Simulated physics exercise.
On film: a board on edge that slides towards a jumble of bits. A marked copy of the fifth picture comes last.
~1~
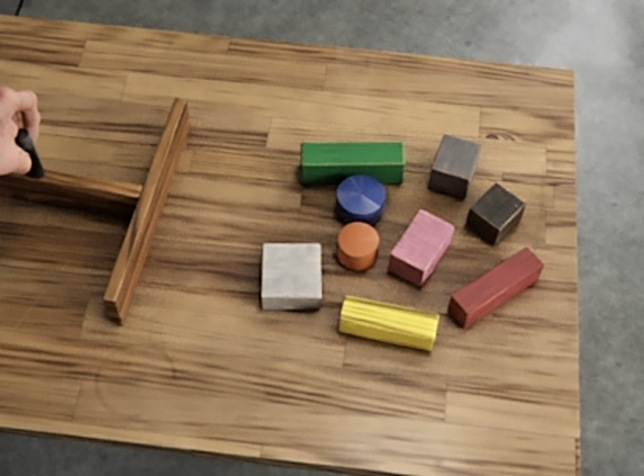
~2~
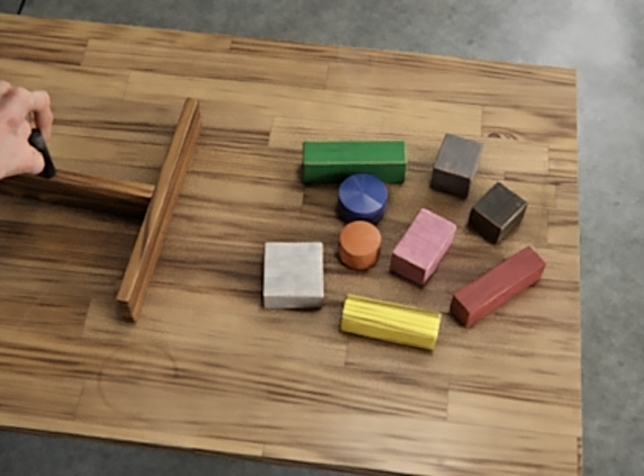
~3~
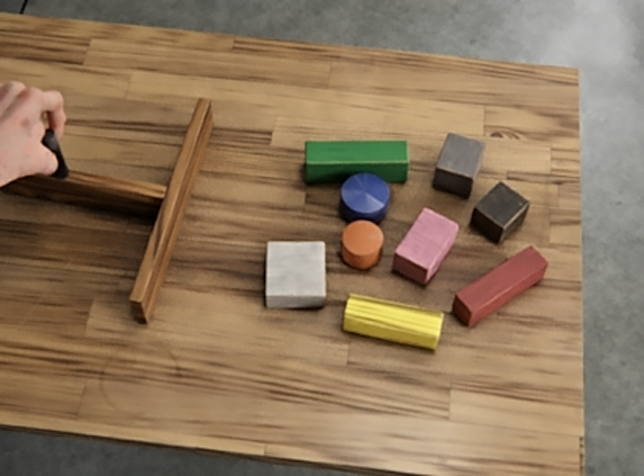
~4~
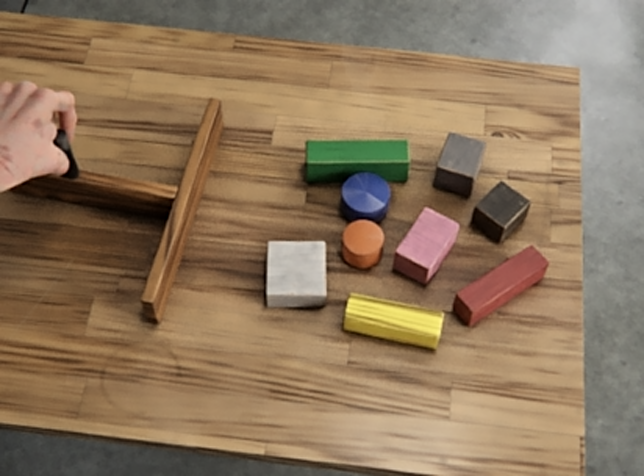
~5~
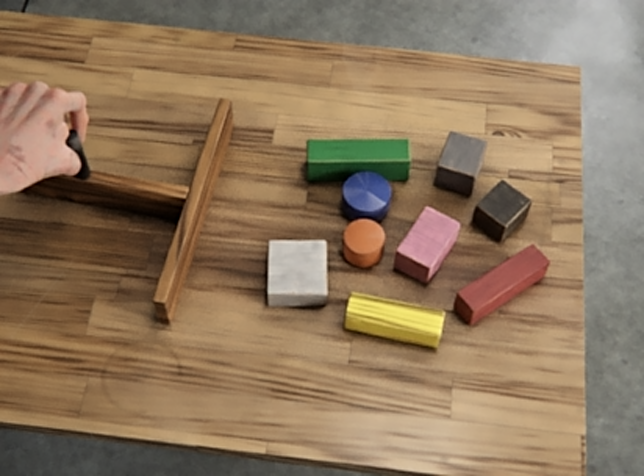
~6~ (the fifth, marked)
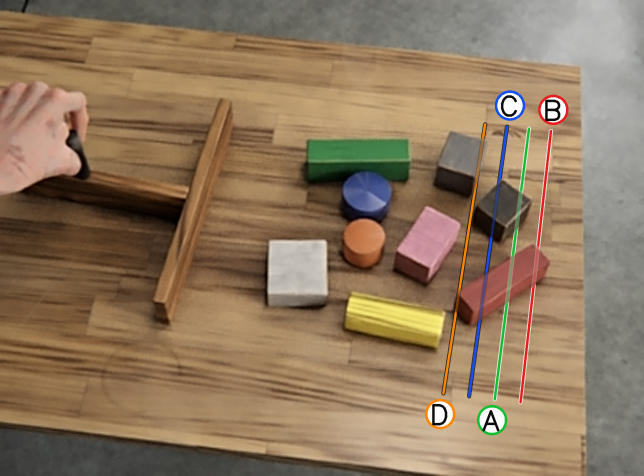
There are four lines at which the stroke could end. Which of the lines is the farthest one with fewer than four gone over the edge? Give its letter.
It should halt at A.
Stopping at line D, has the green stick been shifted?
Yes.
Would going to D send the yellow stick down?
By then, no.
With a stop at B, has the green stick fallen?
Yes.
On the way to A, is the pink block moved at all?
By then, yes.
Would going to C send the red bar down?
No.
On the marked copy, A at (513, 253); B at (537, 256); C at (490, 251); D at (466, 248).
Following A. Soon after the start, board (308, 206); yellow stick (401, 322); white block (331, 282).
Later, board (425, 218); black block (541, 228); yellow stick (520, 349).
In the end, board (515, 228); red bar over the edge; black block over the edge; three fallen.
As for the rest, B drops five; C is within the limit but short; D is within the limit but short.
